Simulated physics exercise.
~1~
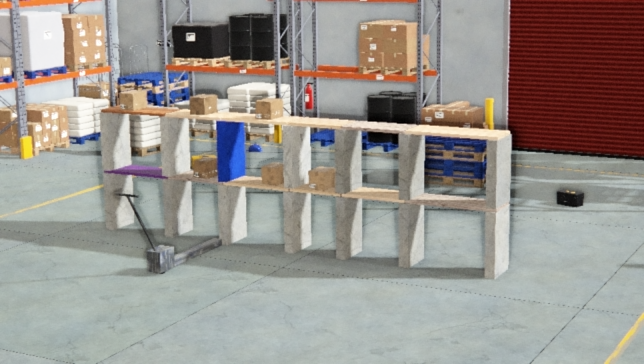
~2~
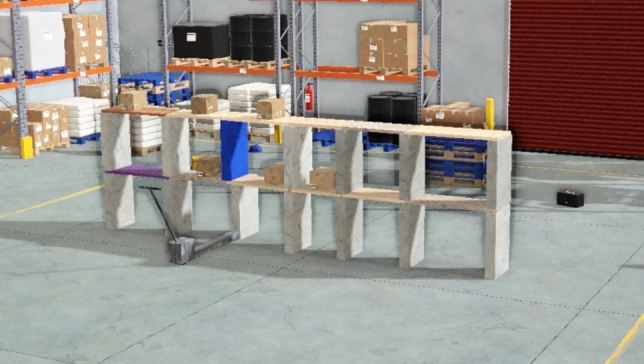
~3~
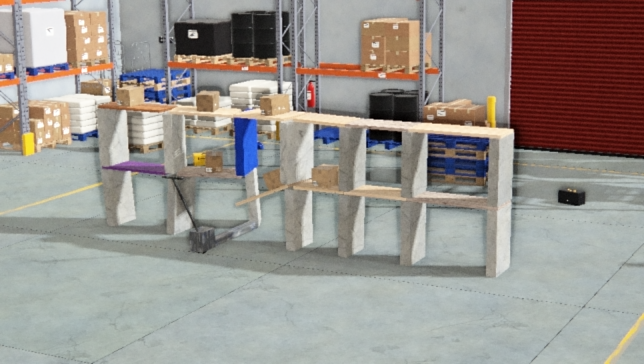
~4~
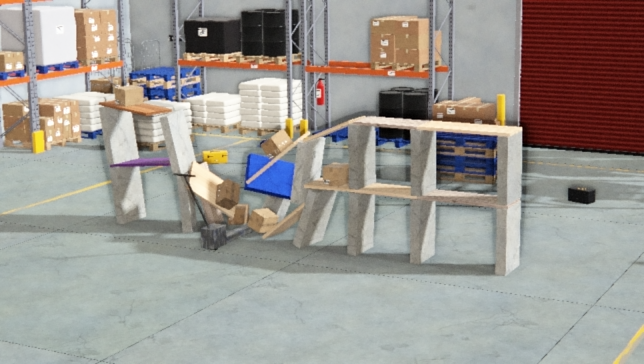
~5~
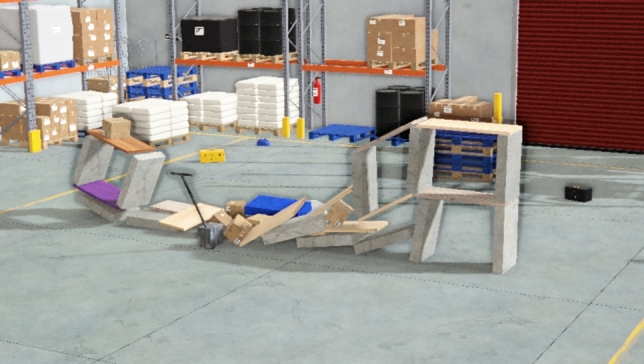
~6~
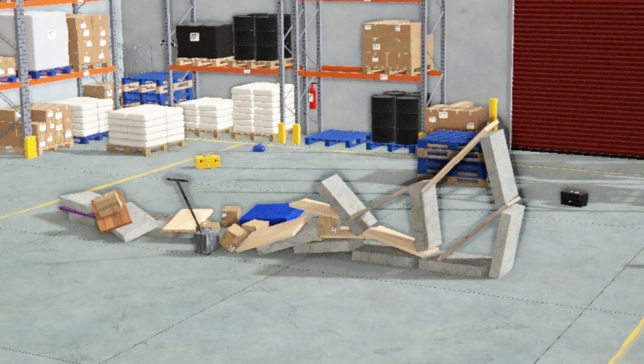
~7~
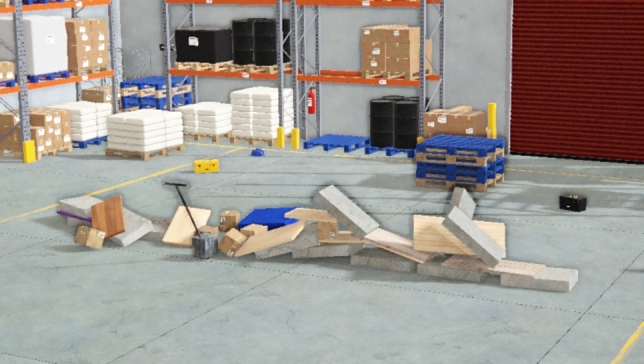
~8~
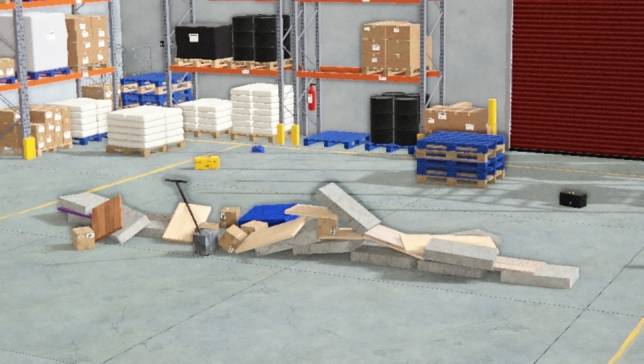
Makeshift two-tier shelving of boards and upright blocks collapsing completely across a warehouse floor after a low jack pushes through its base.
